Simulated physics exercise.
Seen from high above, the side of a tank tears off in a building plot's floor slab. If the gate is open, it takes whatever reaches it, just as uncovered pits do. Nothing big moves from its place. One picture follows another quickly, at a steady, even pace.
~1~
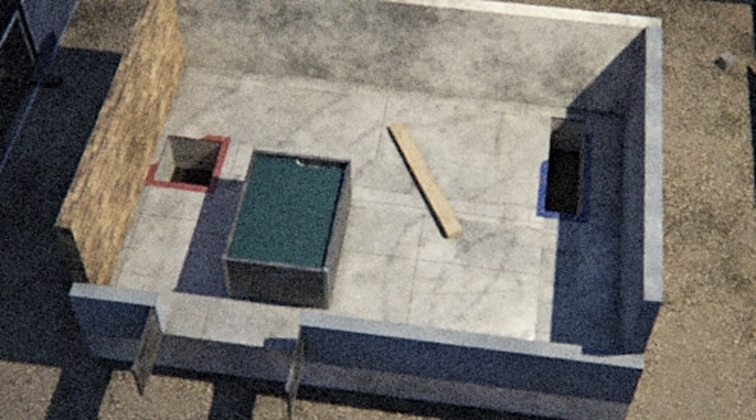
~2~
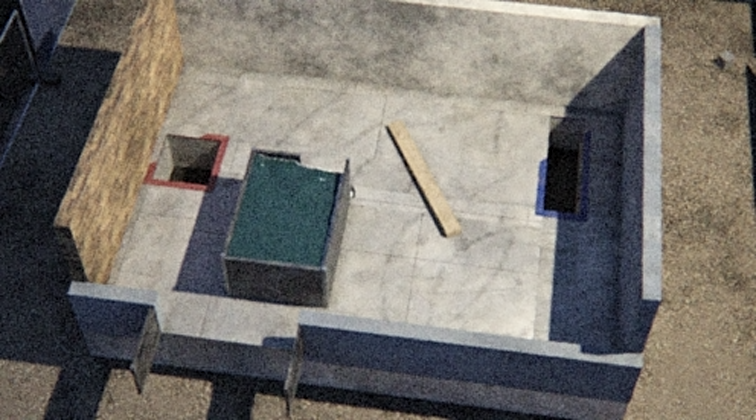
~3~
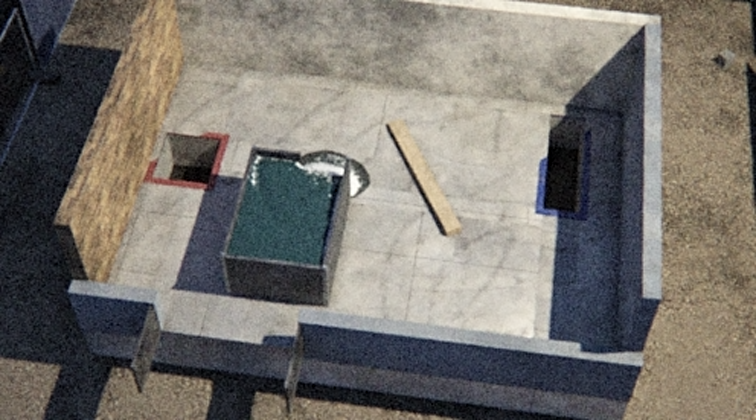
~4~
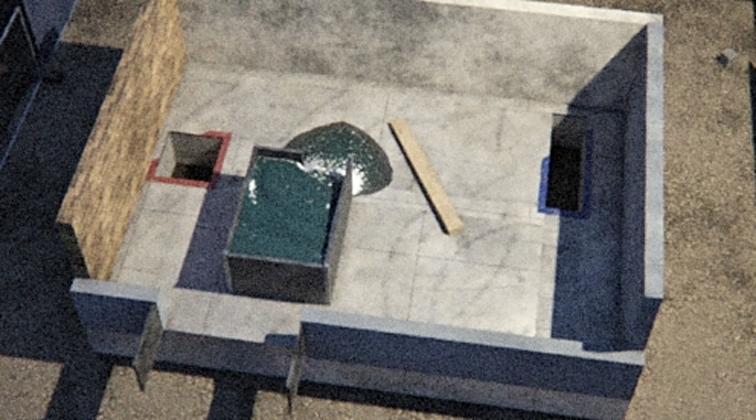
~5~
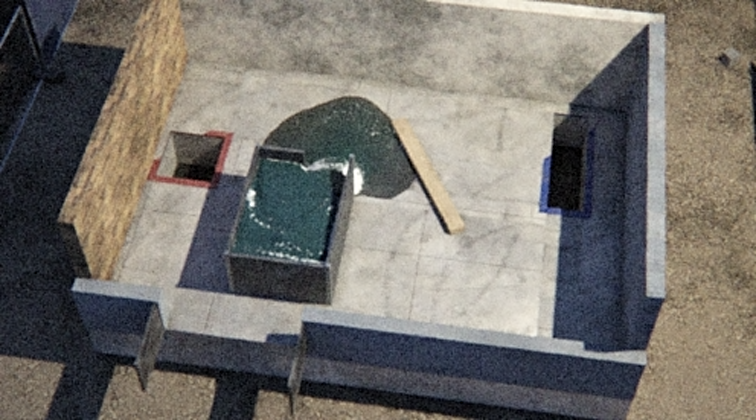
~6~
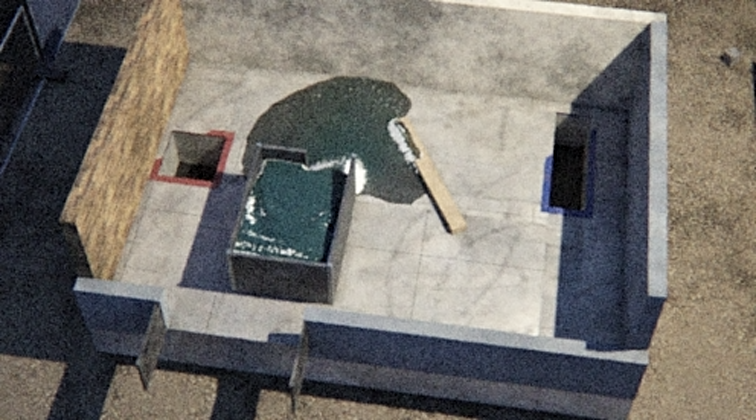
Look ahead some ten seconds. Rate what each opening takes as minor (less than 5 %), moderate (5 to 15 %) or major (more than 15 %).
The gate - minor, the blue pit - major, the red pit - major.
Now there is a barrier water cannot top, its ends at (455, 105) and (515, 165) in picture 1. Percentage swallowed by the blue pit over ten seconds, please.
Blue: About 10 %.
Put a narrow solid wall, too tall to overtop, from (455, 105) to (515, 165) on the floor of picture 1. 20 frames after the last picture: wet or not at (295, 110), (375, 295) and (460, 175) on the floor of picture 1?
Taking the three spots in the order asked, they are waterlogged, bone-dry and waterlogged.
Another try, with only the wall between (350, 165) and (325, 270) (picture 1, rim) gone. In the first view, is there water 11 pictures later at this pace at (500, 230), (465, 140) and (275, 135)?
In the order asked: Sodden, sodden, out of reach.
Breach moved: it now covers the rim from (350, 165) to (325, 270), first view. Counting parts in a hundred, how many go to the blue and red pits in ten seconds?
Approximately, blue takes 45 % and red takes 2 %.
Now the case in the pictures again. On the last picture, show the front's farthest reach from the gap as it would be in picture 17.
The flood front should get to about (605, 110).
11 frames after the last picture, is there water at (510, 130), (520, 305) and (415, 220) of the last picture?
Soaked, spared, soaked.
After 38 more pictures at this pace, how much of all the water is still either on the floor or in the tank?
I reckon around 66 in a hundred.
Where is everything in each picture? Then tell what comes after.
The water tank at (289, 211) is whole and still, in the first picture.
Water pours out on the water tank's far side and has run to a hidden place, in the second picture.
The front is at (324, 153), out from the gap on the water tank's far side, in the third picture.
The front is at (349, 128), out from the gap on the water tank's far side, in the fourth picture.
The front is at (367, 103), out from the gap on the water tank's far side, in the fifth picture.
The front is at (383, 81), out from the gap on the water tank's far side, in the sixth picture.
A moment on, water covers 25 % of the floor; the gate 0 %, the blue pit 0 %, the red pit 0 %.
Next, water covers 35 % of the floor; the gate 0 %, the blue pit 1 %, the red pit 0 %.
Then, water covers 40 % of the floor; the gate 0 %, the blue pit 8 %, the red pit 3 %.
Later, water covers 60 % of the floor; the gate 0 %, the blue pit 20 %, the red pit 14 %.
In the end, water covers 60 % of the floor; the gate 0 %, the blue pit 27 %, the red pit 25 %.
